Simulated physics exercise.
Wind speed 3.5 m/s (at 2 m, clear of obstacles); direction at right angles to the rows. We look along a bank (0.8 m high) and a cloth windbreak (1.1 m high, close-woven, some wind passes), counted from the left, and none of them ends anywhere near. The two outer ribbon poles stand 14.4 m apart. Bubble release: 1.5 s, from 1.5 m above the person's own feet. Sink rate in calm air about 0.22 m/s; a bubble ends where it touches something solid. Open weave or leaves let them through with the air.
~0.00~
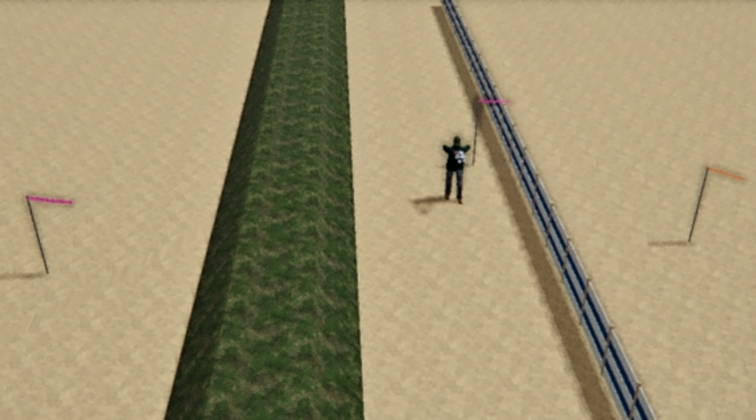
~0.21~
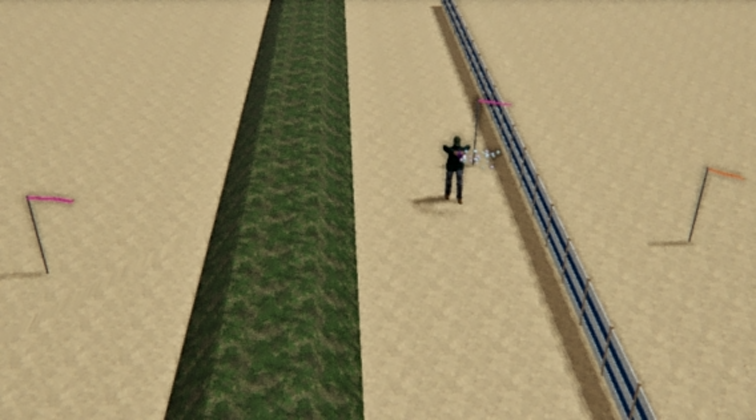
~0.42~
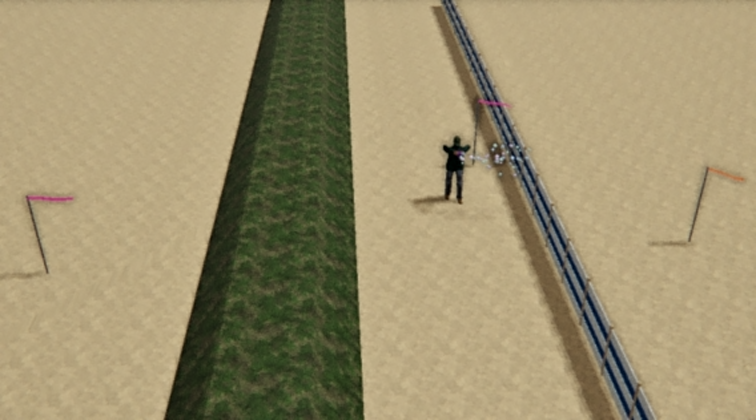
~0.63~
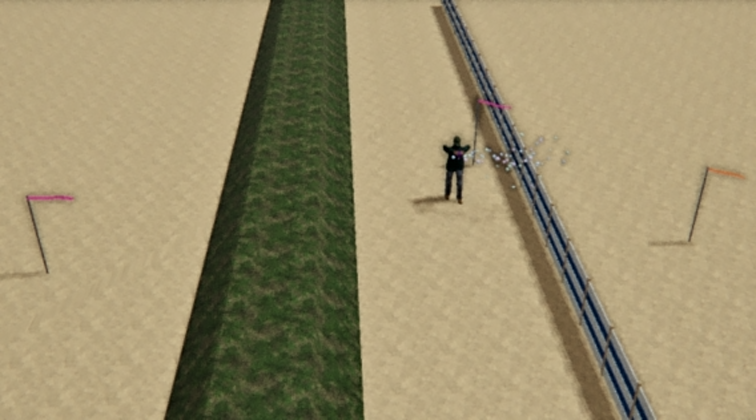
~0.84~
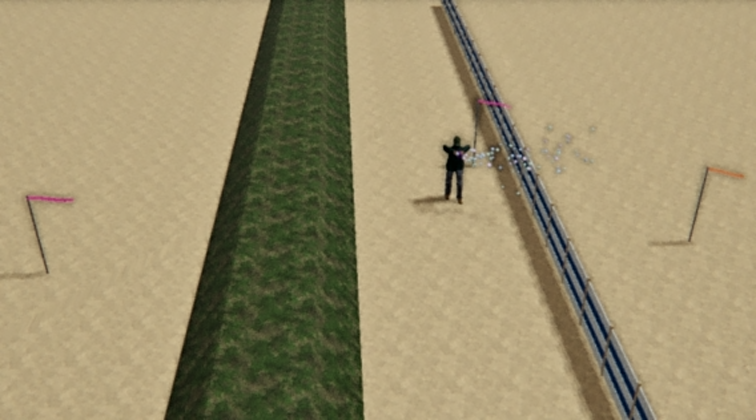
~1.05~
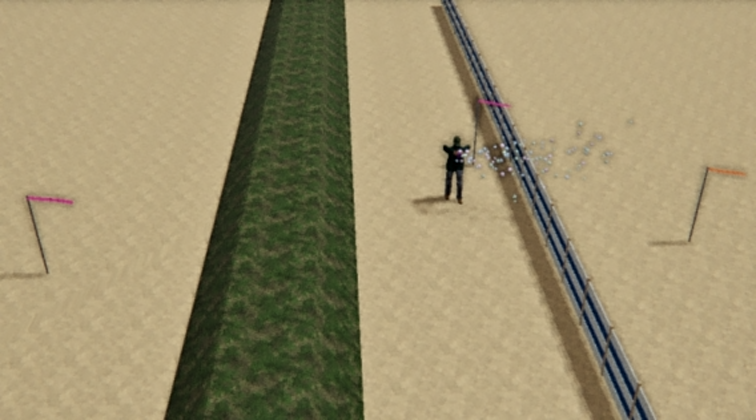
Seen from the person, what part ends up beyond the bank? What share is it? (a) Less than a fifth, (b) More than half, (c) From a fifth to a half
a, less than a fifth.
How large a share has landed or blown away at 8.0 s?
Some 55 per cent.
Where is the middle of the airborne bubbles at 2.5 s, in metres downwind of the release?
4.0 m.
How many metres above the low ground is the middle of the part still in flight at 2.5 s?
The middle is at about 1.4 m above the low ground.
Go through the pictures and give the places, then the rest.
The first picture shows the left ribbon ends at (73, 203), leaning 80 degrees to the right and the bubbles in the air span x = 455 to 465 around y = 155.
The second picture shows the right ribbon ends at (744, 179), leaning 75 degrees to the right and the bubbles in the air span x = 460 to 495 around y = 155.
The third picture shows the inner ribbon ends at (511, 107), leaning 80 degrees to the right, the bubbles in the air span x = 460 to 520 around y = 160 and the top of the bank crosses (283, 187).
The fourth picture shows the left ribbon ends at (73, 199), leaning 85 degrees to the right and the bubbles in the air span x = 460 to 555 around y = 160.
The fifth picture shows the right ribbon ends at (744, 176), leaning 75 degrees to the right and the bubbles in the air span x = 460 to 585 around y = 155.
The sixth picture shows the inner ribbon ends at (511, 106), leaning 80 degrees to the right, the bubbles in the air span x = 465 to 605 around y = 155 and the top of the cloth windbreak crosses (536, 170).
After 2.5 s, 98 % is in the air or yet to come; 0 % is beyond the bank; the middle of what still flies is 1.3 m above the low ground, near (633, 159).
After 4.0 s, 87 % is in the air or yet to come; 0 % is beyond the bank.
After 8.0 s, 46 % is in the air or yet to come; 0 % is beyond the bank.
After 20.0 s, 0 % is in the air or yet to come; 0 % is beyond the bank.
After 45.0 s, 0 % is in the air or yet to come; 0 % is beyond the bank.
